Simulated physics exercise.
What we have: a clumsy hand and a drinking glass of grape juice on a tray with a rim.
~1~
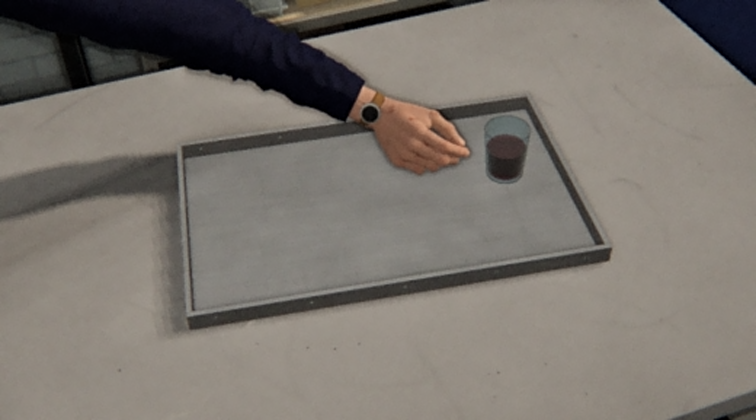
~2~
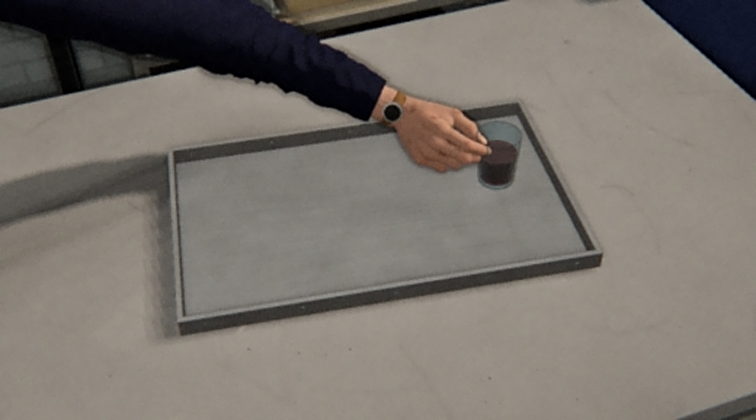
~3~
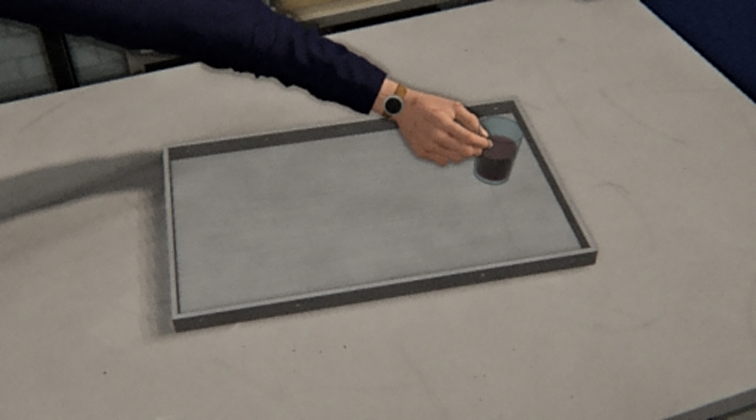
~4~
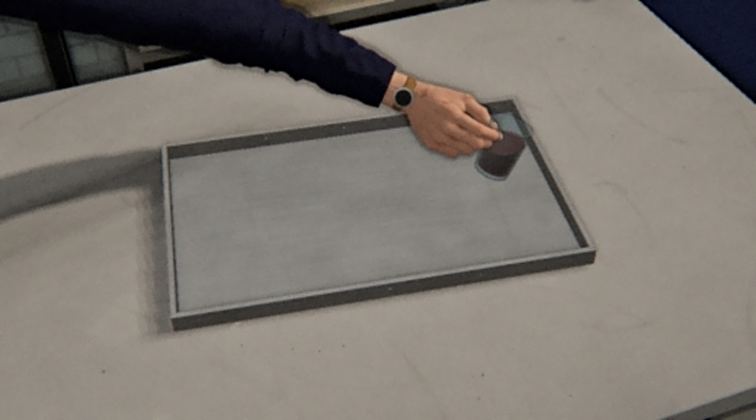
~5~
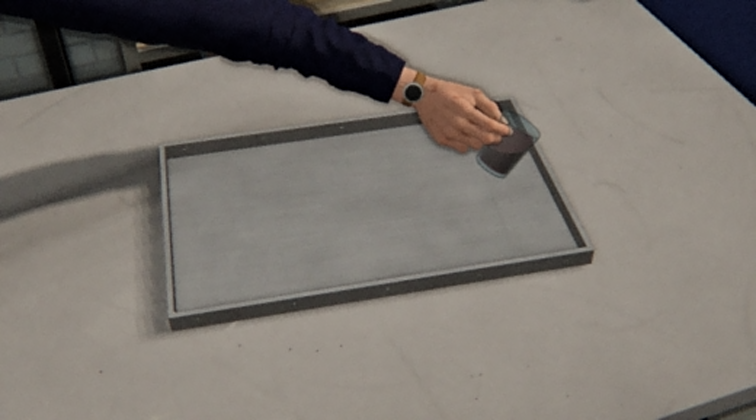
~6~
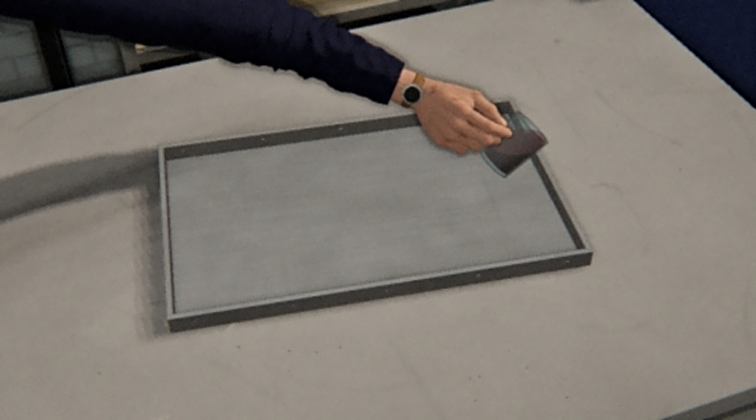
A hand in a dark blue sleeve with a wristwatch reaches from the upper left toward a clear glass about half full of dark purple juice. The glass stands near the right end of a grey rimmed tray on a pale table, seen from above at an angle. The fingers meet the glass and push it, and it leans farther and farther rightward, while the view shifts slightly early on.
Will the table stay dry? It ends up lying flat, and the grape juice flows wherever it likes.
I expect the spill will leave the tray.
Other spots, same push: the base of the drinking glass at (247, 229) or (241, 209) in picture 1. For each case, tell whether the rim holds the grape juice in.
At the first place it keeps within the tray, at the second it keeps within the tray.
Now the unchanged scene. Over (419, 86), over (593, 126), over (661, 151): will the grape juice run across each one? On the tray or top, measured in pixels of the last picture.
First spot missed, second spot touched, last spot touched.
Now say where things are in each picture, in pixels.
In the first picture, it stands upright; drinking glass (506, 149) about half full; tray (423, 273).
In the second picture, pushed off balance; drinking glass about half full, surface at (498, 152).
In the third picture, pushed off balance; drinking glass (497, 150) about half full.
In the fourth picture, pushed off balance; drinking glass (503, 146) tipped 20°; tray (408, 275).
In the fifth picture, pushed off balance; drinking glass (507, 143) tipped 35°.
In the sixth picture, it is falling; drinking glass (515, 144) tipped 45°.
Shortly, the drinking glass lies across the rim; the puddle covers about as much as a plate; it has landed past the rim.
Then, the puddle covers about as much as a tray; it has landed past the rim.
At the finish, the puddle covers about as much as a tray; it has landed past the rim.
